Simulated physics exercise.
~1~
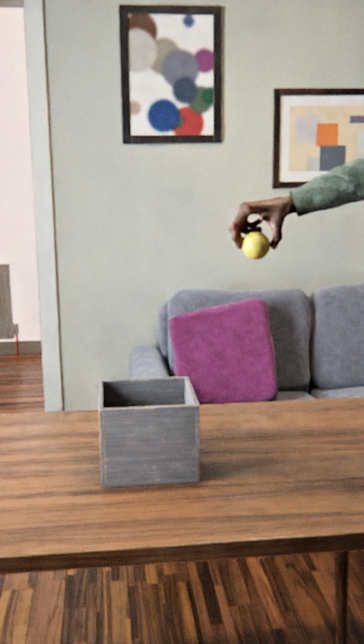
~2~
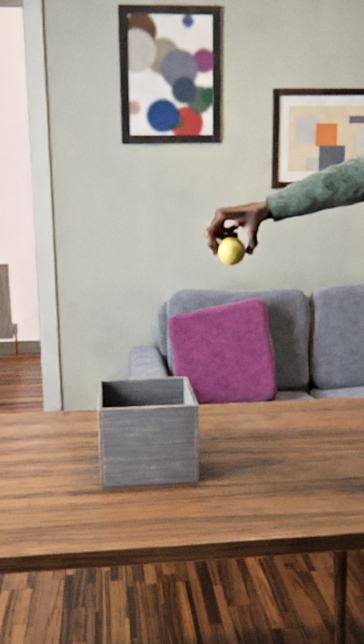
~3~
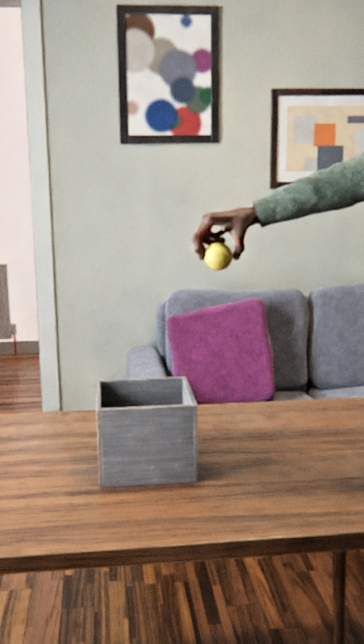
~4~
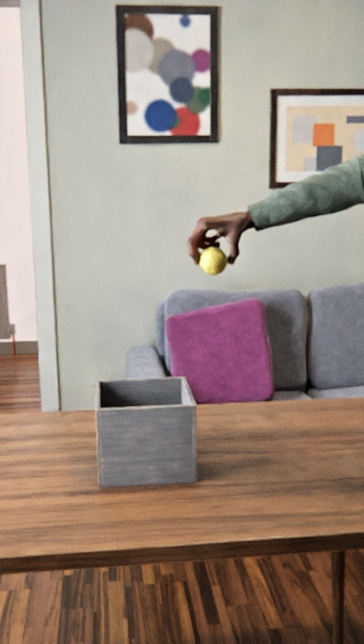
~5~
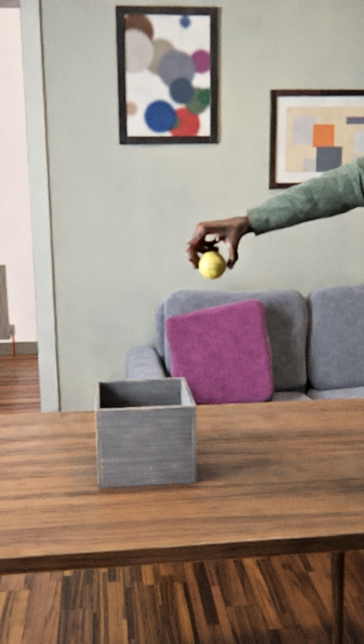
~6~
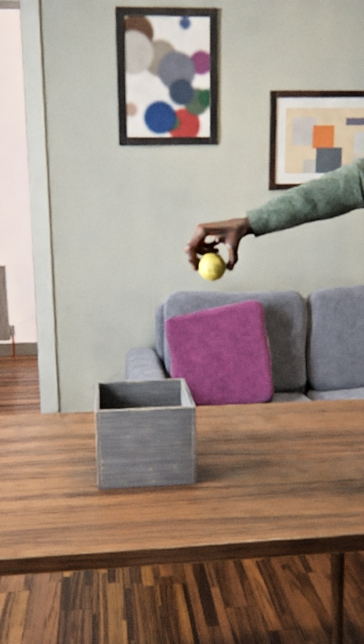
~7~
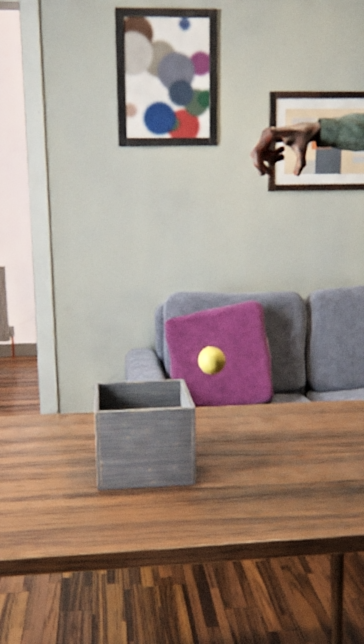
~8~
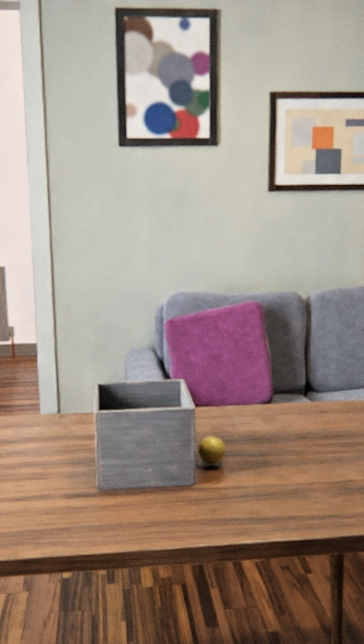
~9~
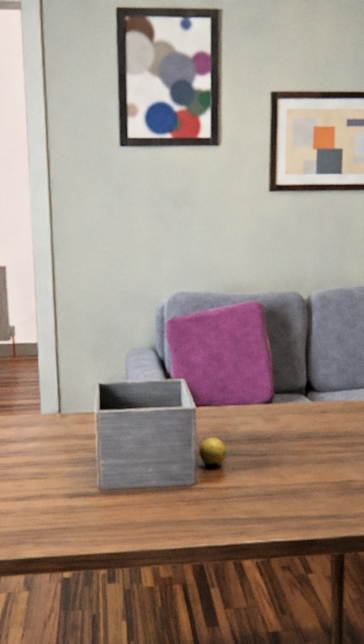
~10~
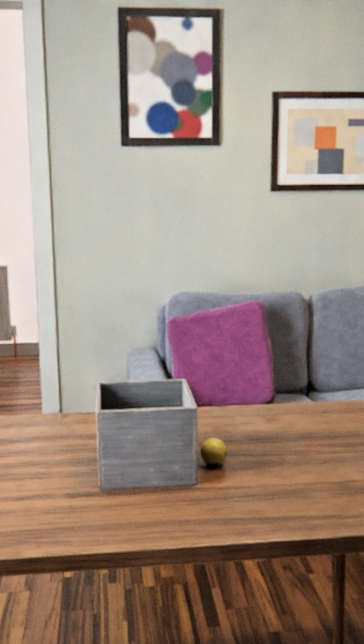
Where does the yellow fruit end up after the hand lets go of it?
It misses the gray crate and ends up on the table, just to the right of it.
